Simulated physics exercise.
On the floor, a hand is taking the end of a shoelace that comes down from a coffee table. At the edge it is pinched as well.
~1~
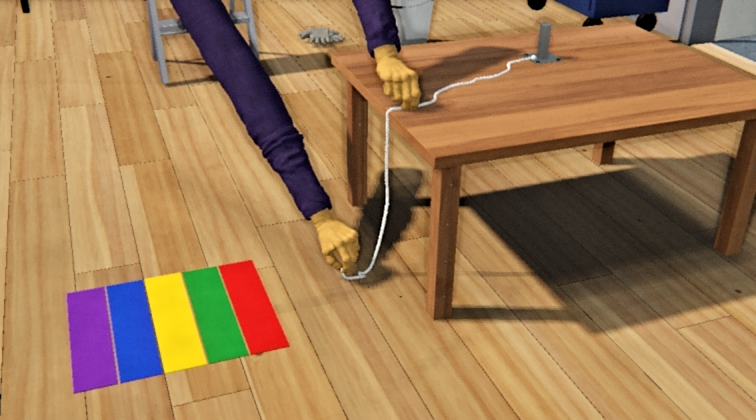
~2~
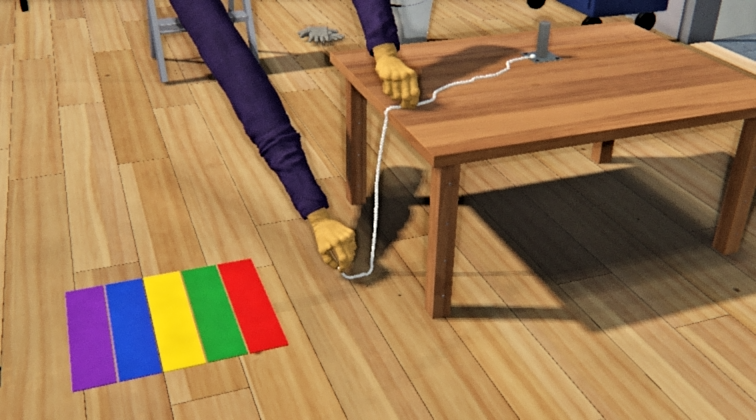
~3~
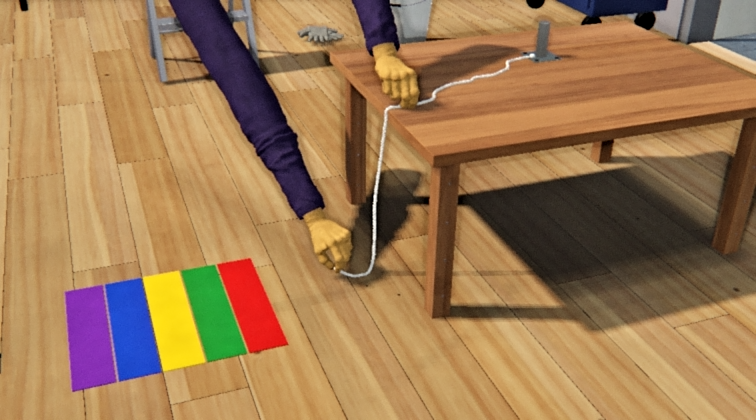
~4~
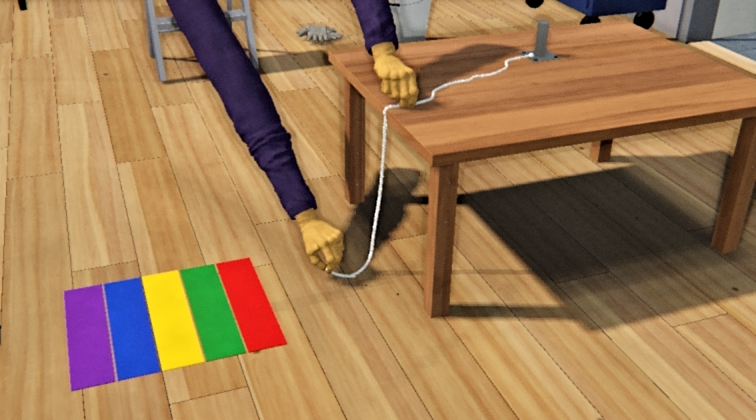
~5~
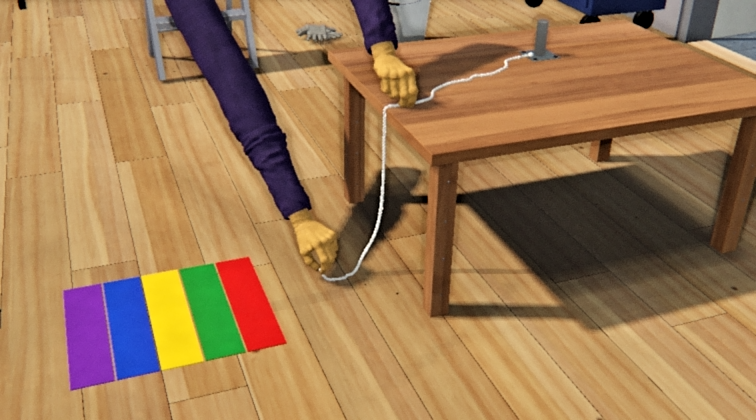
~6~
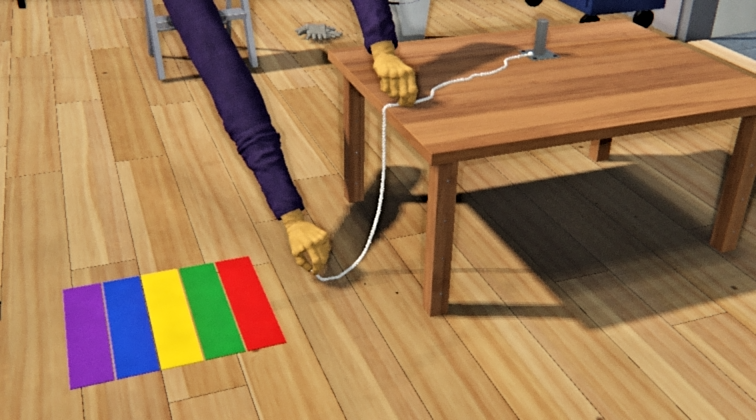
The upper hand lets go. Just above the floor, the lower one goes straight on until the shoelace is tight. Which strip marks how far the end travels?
The green strip.
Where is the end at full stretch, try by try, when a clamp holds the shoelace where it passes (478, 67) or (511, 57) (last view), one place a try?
Try by try: (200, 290), (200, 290).
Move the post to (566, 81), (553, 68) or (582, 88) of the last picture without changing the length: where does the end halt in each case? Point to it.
Results per try: (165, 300); (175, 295); (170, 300).
A little later, end near (256, 281); over red.
Next, end near (219, 288); over green.
When it is tight, end near (198, 292); over green. It gets as far as the green strip.
